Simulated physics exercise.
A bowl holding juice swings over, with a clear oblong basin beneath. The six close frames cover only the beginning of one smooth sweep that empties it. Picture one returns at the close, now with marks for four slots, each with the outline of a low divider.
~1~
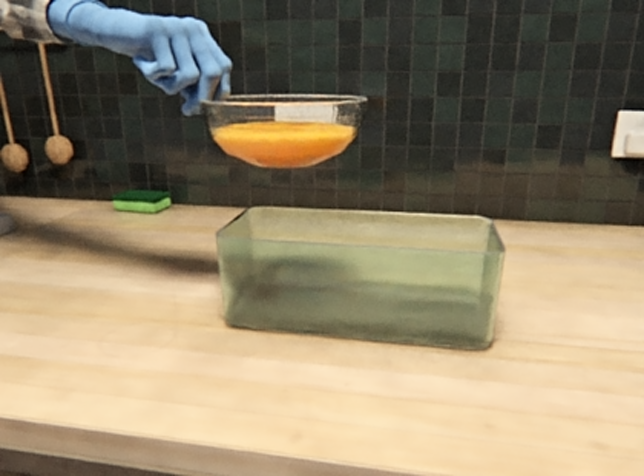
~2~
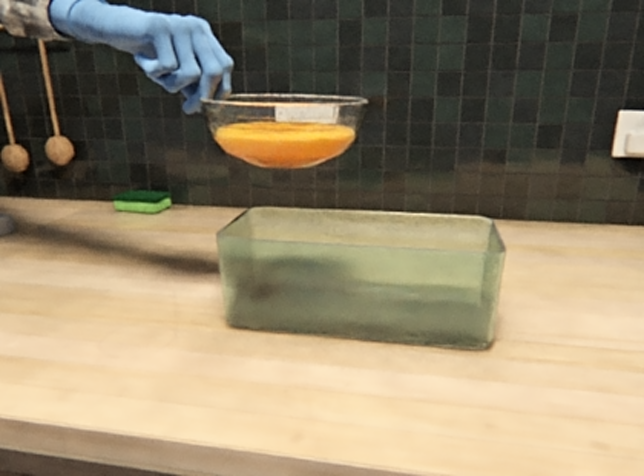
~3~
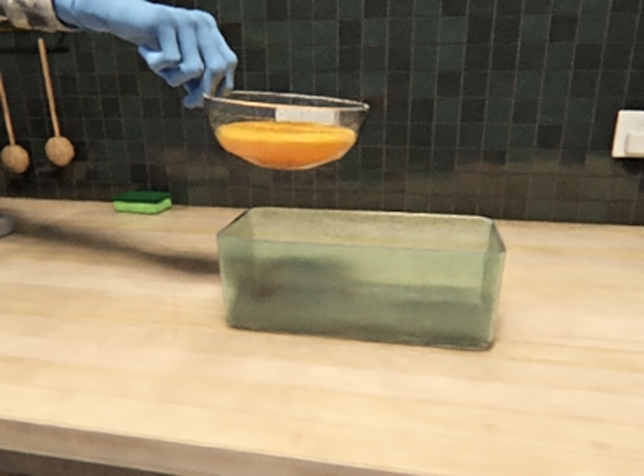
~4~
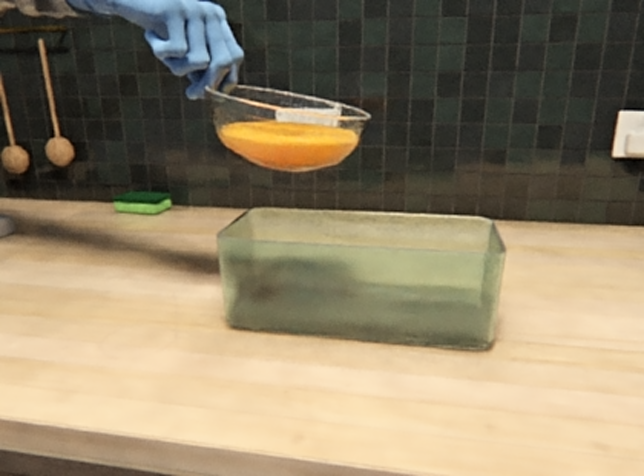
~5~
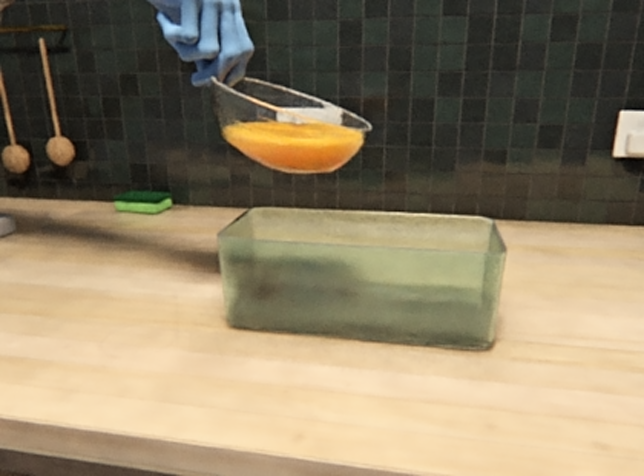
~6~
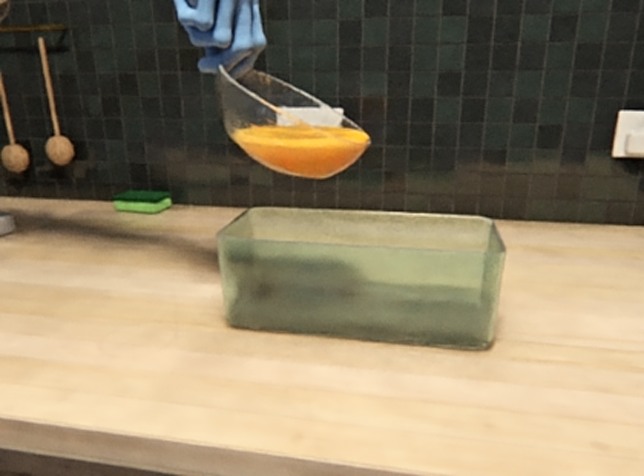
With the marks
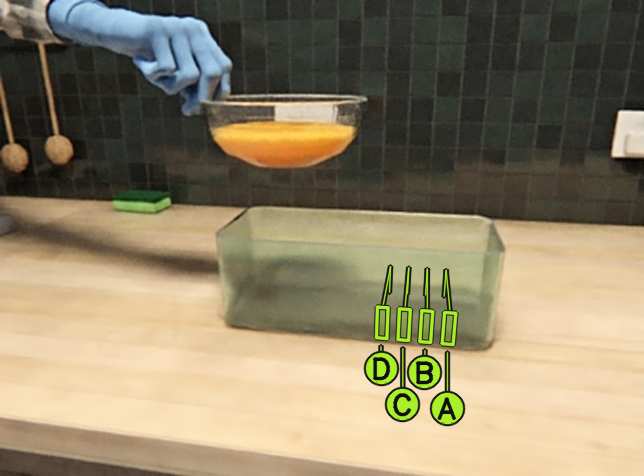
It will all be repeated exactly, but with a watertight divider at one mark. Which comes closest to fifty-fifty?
D works best here.
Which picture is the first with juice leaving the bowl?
In picture 6.
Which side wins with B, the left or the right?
The left one.
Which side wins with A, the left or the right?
The left one.
In lime, A at (447, 352); B at (424, 350); C at (402, 348); D at (381, 346).
With A, about 94 % ends left of the wall and 6 % right of it.
With B, about 96 % ends left of the wall and 3 % right of it.
With C, about 77 % ends left of the wall and 22 % right of it.
With D, about 47 % ends left of the wall and 53 % right of it.
